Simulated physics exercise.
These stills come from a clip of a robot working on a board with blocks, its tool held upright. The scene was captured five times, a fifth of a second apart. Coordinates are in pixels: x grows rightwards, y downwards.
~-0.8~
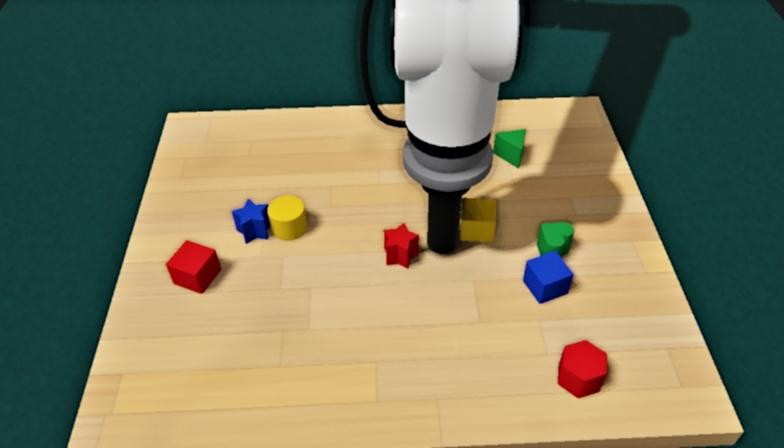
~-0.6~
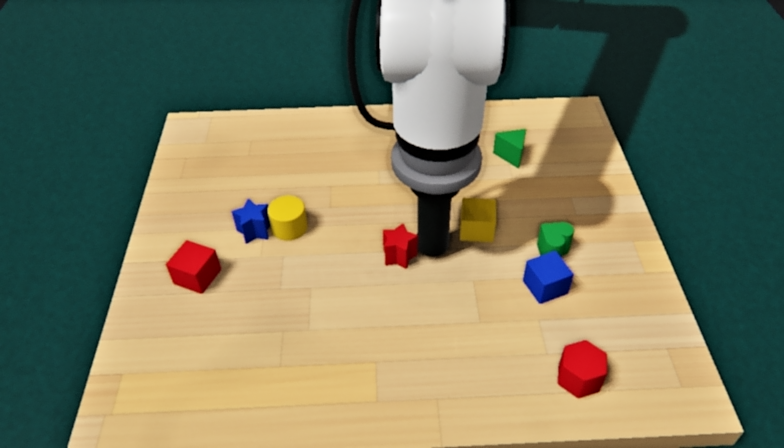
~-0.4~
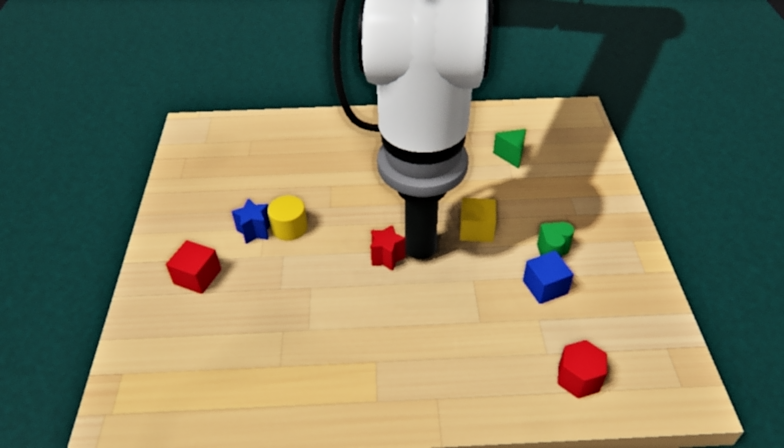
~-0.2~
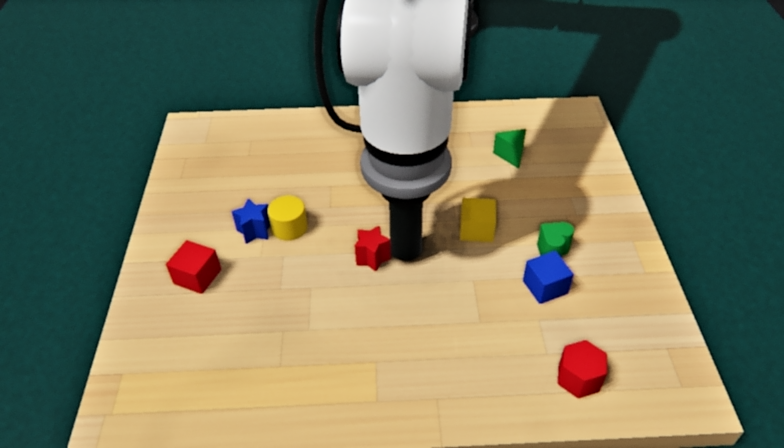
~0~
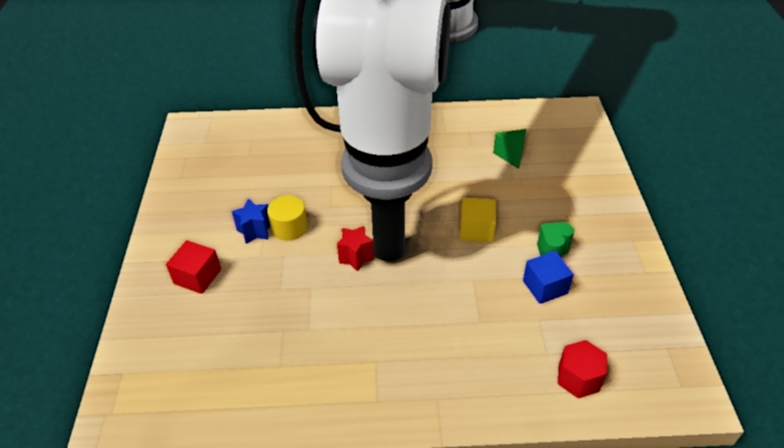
A white robot arm with a black rod-like tip reaches over a light wooden board on a dark green surface, seen from above at an angle. A red block, a blue star and a yellow round block lie left, a red star and yellow block near the middle, and green, blue and red blocks right. The arm shifts left, pushing the red star a short way, while the other blocks and camera stay still.
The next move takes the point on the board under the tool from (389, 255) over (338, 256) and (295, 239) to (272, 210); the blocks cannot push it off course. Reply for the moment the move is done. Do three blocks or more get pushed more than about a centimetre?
Short answer: Yes.
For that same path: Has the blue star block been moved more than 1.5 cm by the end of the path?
I'd say yes.
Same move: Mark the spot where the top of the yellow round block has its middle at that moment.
The centre of its top face lies at (261, 169).
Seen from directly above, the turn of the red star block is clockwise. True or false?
False
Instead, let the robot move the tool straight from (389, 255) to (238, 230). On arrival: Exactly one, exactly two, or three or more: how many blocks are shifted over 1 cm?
Here I'd predict at least three blocks moving more than 1 cm.
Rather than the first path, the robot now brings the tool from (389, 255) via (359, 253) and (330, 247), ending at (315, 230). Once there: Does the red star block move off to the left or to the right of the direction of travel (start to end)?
The answer is left.
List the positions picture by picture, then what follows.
Tool's lower end (442, 243); blue star block (250, 211); yellow round block (286, 207); red star block (400, 236), in the first frame.
Tool (433, 245); blocks still, in the second frame.
Tool (421, 248); red star block (386, 237), in the third frame.
Tool (406, 250); red star block (371, 238), in the fourth frame.
Tool (389, 250); blue star block (250, 211); yellow round block (286, 207); red star block (354, 237), in the fifth frame.
What follows on the original path. One third of the way, tool (336, 251); red star block (305, 236), turned 25° clockwise.
Two thirds of the way, tool (294, 233); blue star block (247, 209), turned 30° anticlockwise; yellow round block (277, 198); red star block (265, 230).
At the end, tool (270, 204); blue star block (238, 204), turned 90° anticlockwise; yellow round block (261, 169); red star block (262, 229), turned 25° anticlockwise.
